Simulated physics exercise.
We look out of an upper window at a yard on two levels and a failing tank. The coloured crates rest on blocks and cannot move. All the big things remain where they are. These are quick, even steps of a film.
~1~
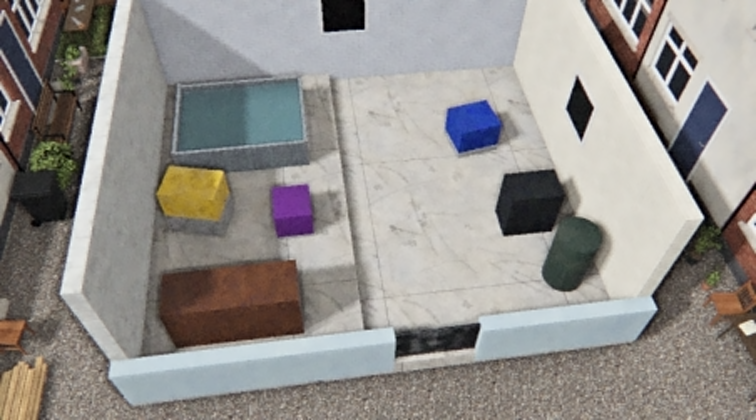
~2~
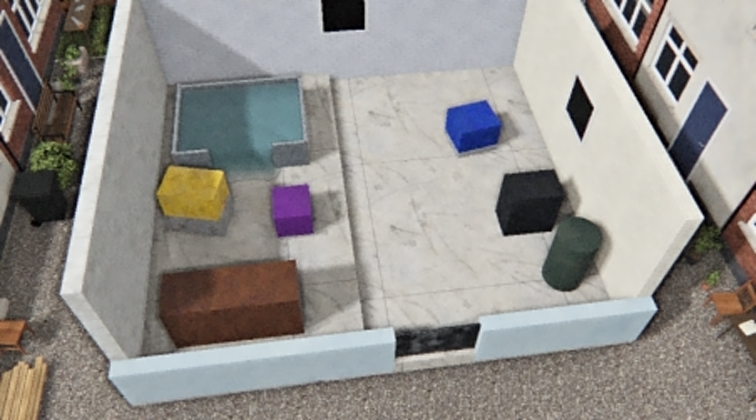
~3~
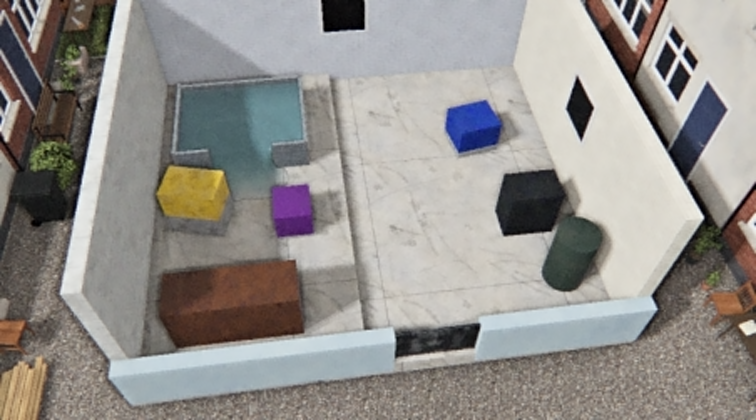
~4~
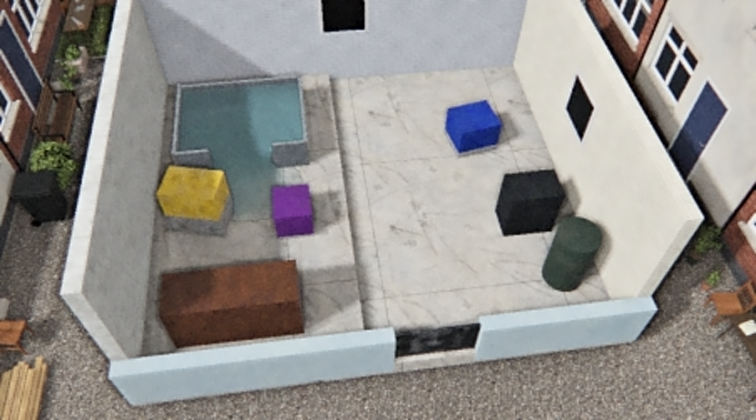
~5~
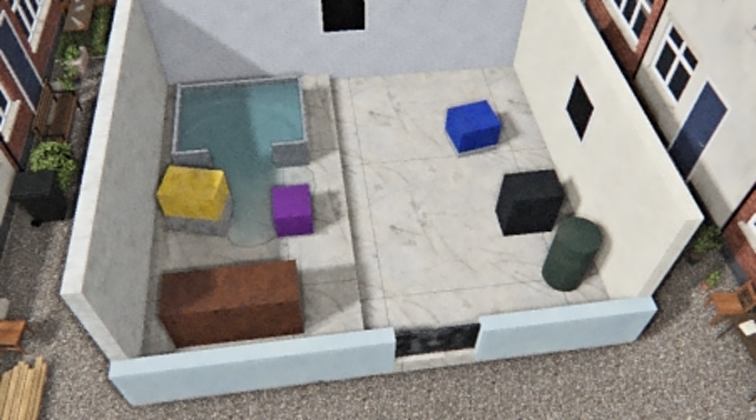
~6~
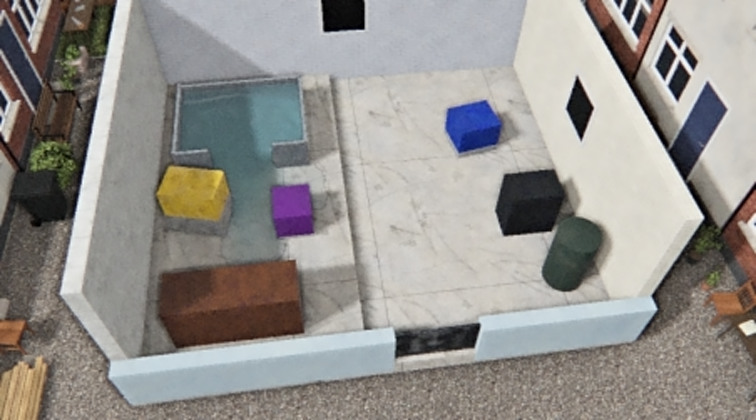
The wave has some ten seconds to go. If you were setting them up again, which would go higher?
I'd say the blue crate can stay, the yellow crate can stay, the purple crate goes higher.
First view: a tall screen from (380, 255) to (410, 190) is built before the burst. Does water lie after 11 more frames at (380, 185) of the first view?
At that place: Wet.
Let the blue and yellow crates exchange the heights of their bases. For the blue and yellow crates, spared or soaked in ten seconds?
Well, blue stays untouched and yellow is inundated then.
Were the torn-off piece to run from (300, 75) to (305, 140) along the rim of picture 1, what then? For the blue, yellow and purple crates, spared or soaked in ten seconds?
Result: Blue is swamped; yellow is not reached; purple is not reached.
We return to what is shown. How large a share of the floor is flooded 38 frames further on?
Some 75 per cent.
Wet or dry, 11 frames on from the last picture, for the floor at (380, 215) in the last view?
Result for the point: Waterlogged.
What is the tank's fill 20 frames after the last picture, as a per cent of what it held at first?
My reading is roughly 42 in a hundred.
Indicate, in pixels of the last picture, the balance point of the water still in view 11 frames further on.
The water's centre sits above (249, 173).
A moment on, water covers 15 % of the floor; the blue crate not reached, the yellow crate water round its plinth, the purple crate water round its plinth.
Next, water covers 30 % of the floor; the blue crate not reached, the yellow crate water round its plinth, the purple crate water round its plinth.
Then, water covers 55 % of the floor; the blue crate water round its plinth, the yellow crate water round its plinth, the purple crate water round its plinth.
Later, water covers 75 % of the floor; the blue crate water round its plinth, the yellow crate water round its plinth, the purple crate water round its plinth.
In the end, water covers 90 % of the floor; the blue crate stayed above the water, the yellow crate stayed above the water, the purple crate was topped.
